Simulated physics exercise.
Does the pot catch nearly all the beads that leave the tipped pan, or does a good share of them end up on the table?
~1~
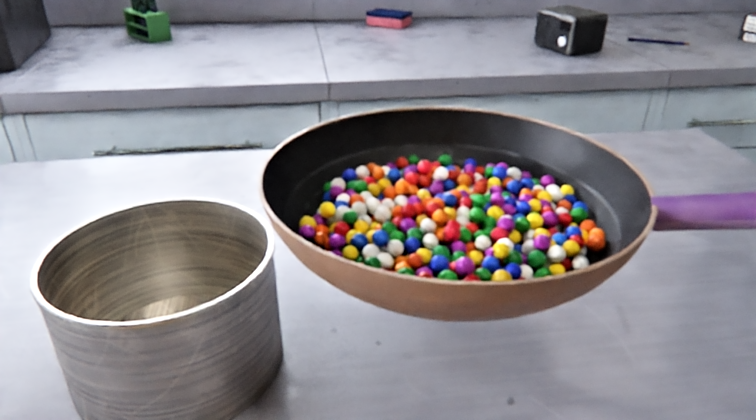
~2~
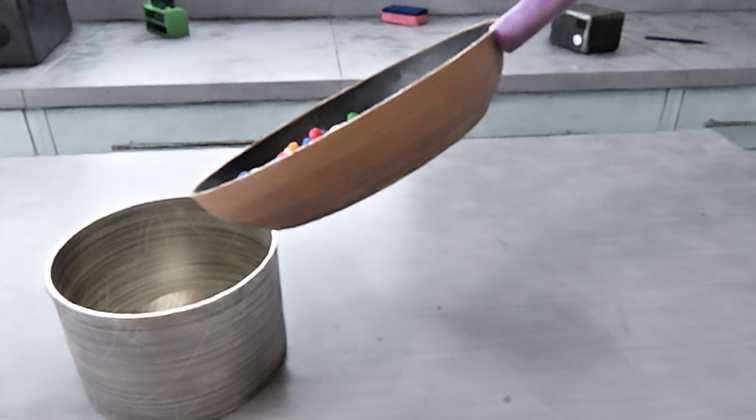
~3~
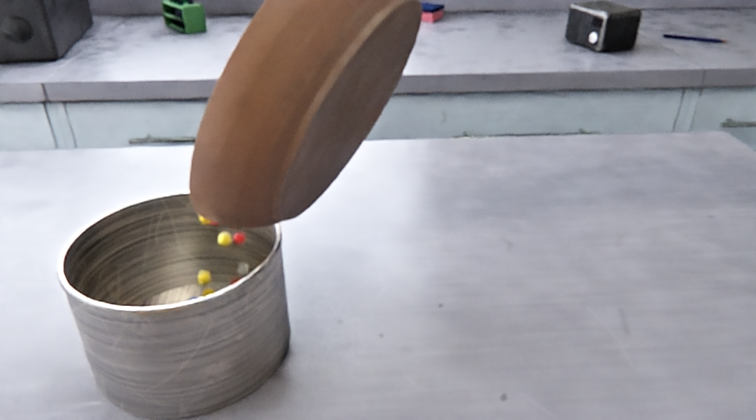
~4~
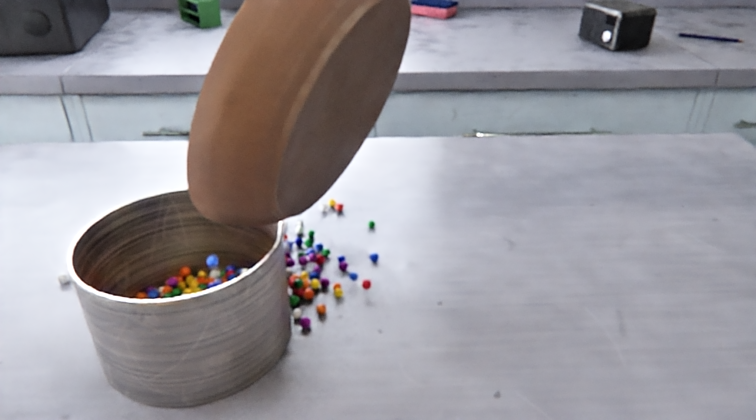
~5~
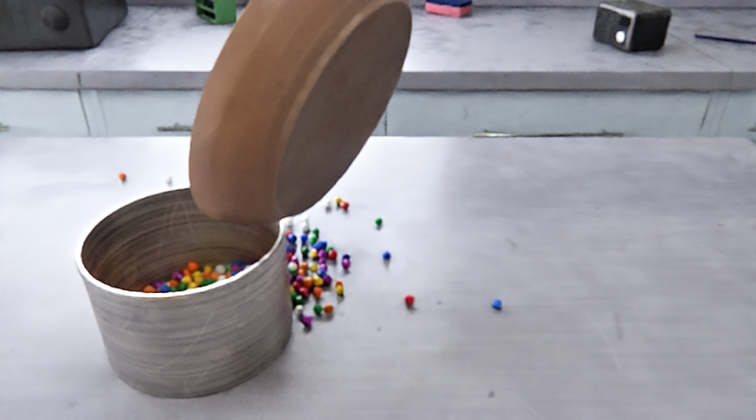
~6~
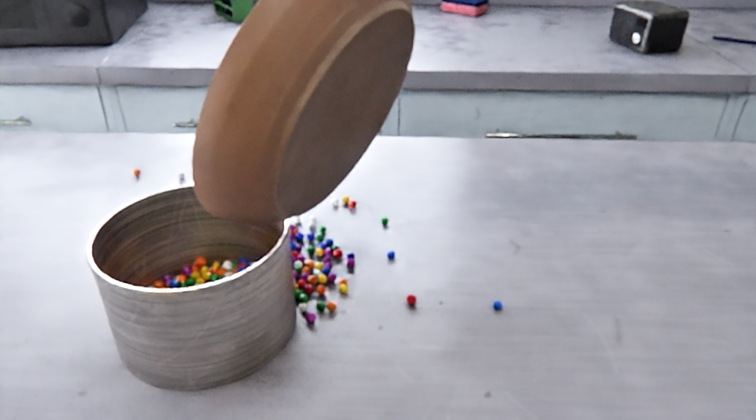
A good share ends up on the table. Plenty of beads land in the pot, but many others lie scattered outside it, mostly to its right.
